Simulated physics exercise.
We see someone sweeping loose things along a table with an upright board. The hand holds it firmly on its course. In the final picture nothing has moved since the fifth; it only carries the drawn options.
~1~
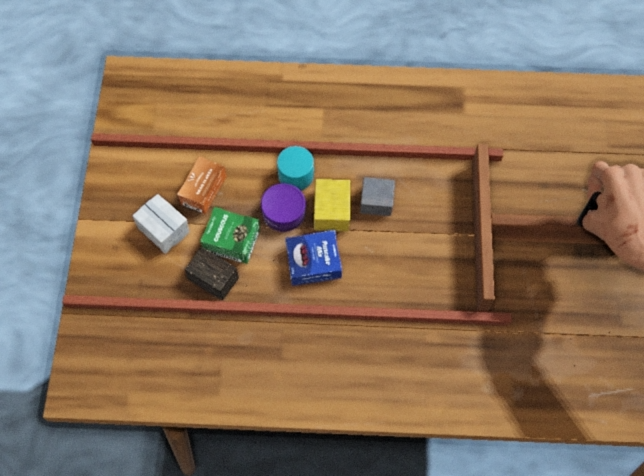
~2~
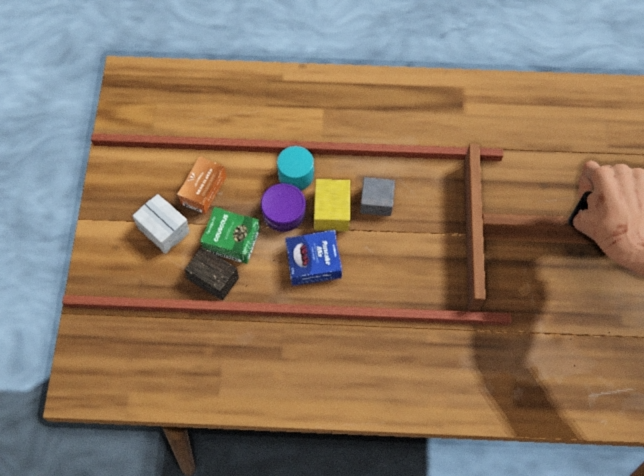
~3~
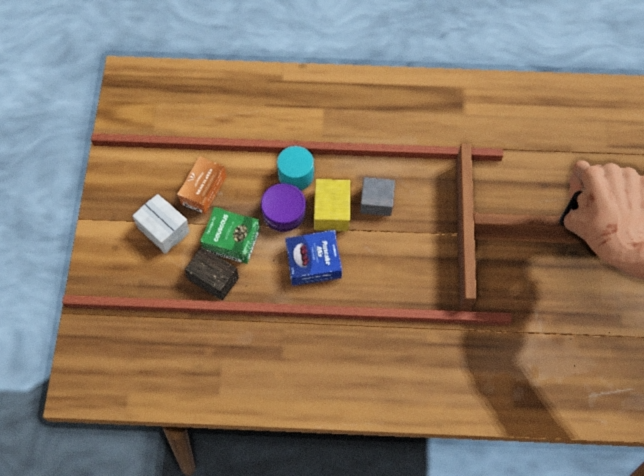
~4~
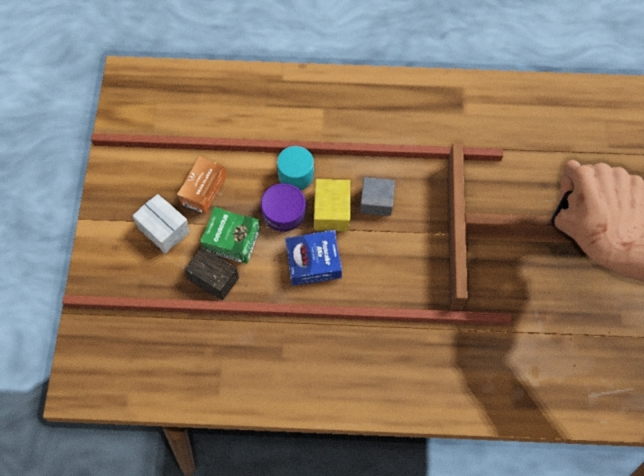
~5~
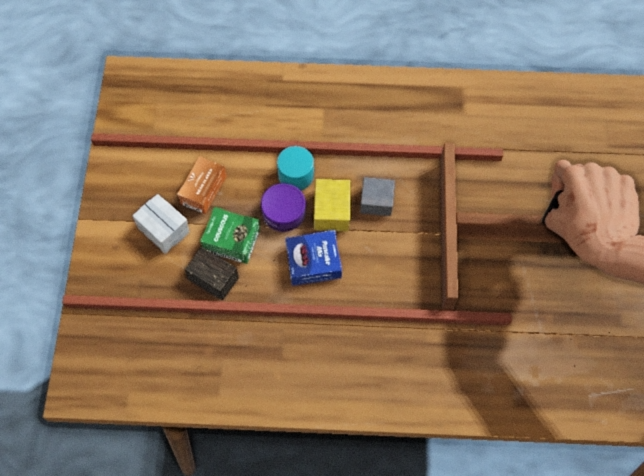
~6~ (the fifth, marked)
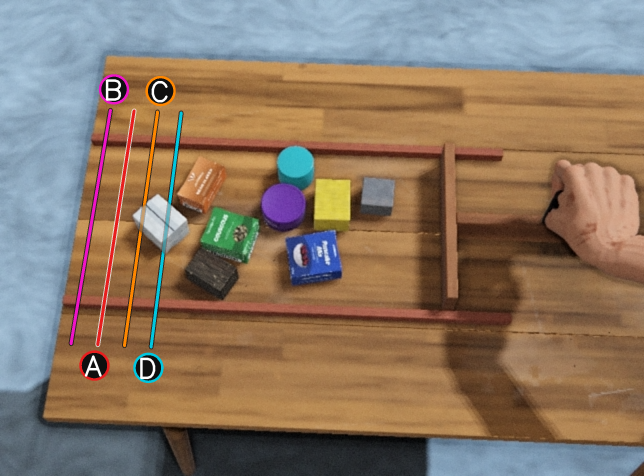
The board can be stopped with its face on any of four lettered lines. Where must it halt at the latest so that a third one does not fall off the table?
Stop at D.
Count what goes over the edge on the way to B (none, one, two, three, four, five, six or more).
By then, six or more.
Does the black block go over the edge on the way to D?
No.
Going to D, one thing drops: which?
The white box.
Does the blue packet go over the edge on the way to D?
No.
On the marked copy, A at (117, 221); B at (92, 220); C at (142, 222); D at (167, 223).
Following D. Soon after the start, board (348, 213); grey block (327, 195); purple tub (254, 204).
Later, board (245, 209); white box (118, 219); orange packet (156, 168).
In the end, board (166, 206); white box over the edge; purple tub (79, 198); one fallen.
As for the rest, A drops six; B drops nine; C drops four.
